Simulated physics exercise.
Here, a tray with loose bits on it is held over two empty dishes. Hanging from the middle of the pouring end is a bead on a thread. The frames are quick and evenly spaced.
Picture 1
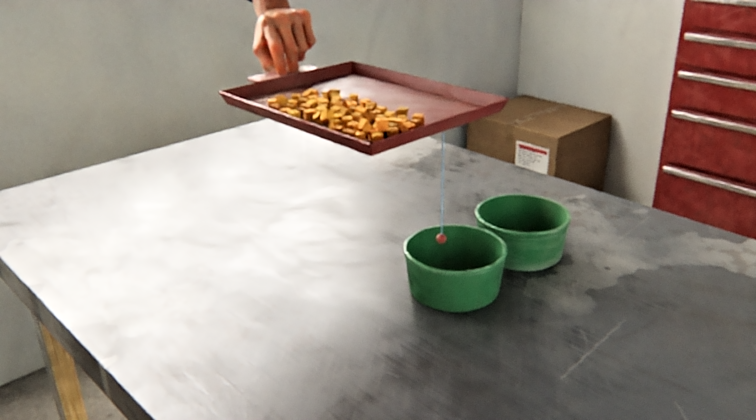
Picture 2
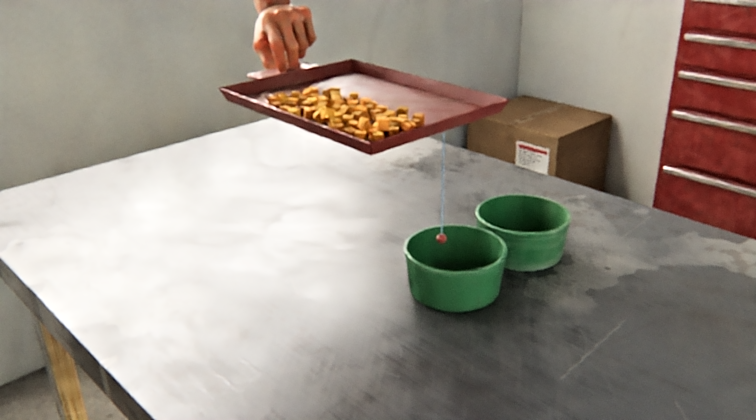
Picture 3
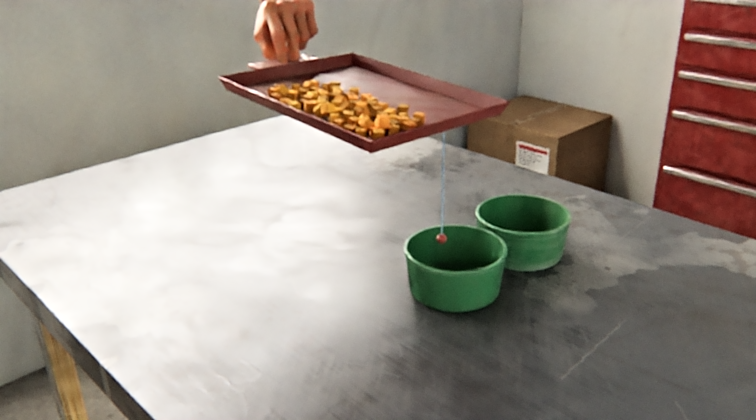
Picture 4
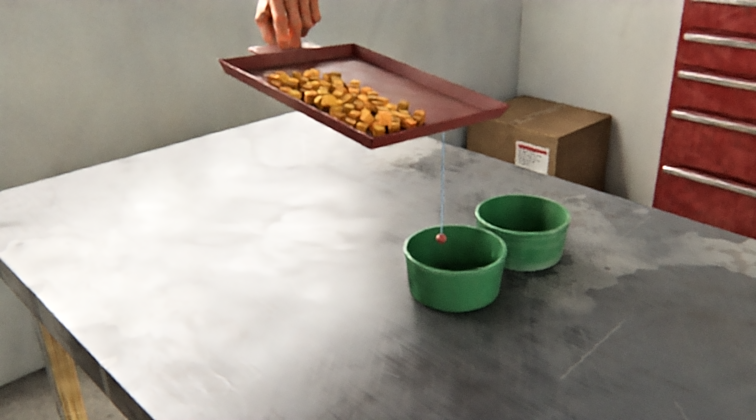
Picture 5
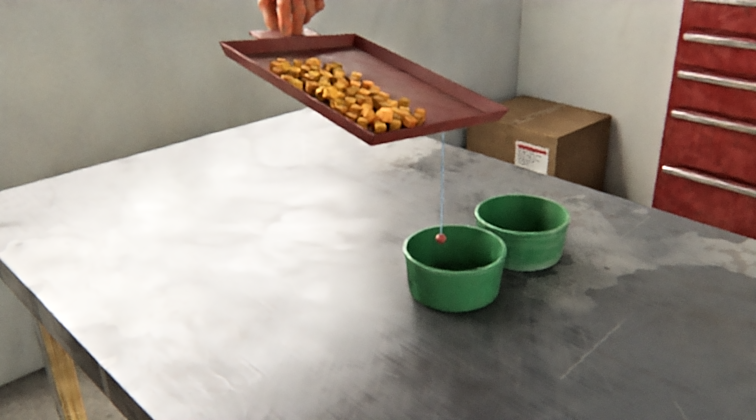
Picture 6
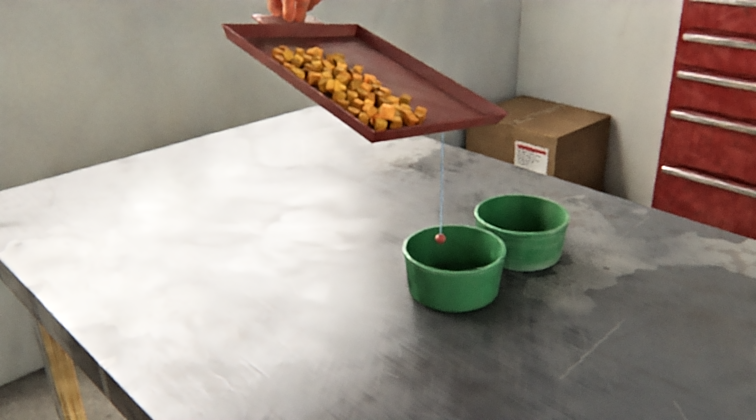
A red tray of orange-brown chunks, held by a hand above two green dishes on a gray table, slowly tilted as the hand raised its far end, while the small bead hung nearly still.
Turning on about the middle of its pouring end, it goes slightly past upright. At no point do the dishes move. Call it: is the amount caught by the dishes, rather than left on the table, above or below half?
Above half.
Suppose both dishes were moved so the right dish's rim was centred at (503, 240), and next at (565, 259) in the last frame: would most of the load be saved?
Taking them in turn, it's beyond half and then short of half.
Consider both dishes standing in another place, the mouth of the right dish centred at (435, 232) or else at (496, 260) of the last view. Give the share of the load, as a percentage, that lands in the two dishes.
0 %, 30 %.
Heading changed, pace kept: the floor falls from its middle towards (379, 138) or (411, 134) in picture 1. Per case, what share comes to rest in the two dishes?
It comes to about 0 per cent the first time and about 0 per cent the second.
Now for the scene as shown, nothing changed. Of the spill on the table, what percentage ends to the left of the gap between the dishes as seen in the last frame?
That's roughly 0 per cent of the pieces.
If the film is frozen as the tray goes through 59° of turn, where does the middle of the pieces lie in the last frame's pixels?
Roughly at (463, 116).
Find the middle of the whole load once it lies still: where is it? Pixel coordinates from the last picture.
The centre comes to rest close to (514, 259).
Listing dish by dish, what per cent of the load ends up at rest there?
The left dish gets close to 30 per cent and the right dish close to 40 per cent.
Shortly afterwards, tray tipped steeply; the bulk on the tray; a little in the air.
Next, tray tipped right over; near a quarter in the left dish; near a third in the right dish; near a third outside both; a little in the air.
Some moments later, tray tipped past a quarter turn; near a quarter in the left dish; near a third in the right dish; near a third outside both.
In the end, tray tipped past a quarter turn; near a quarter in the left dish; near a third in the right dish; near a third outside both.
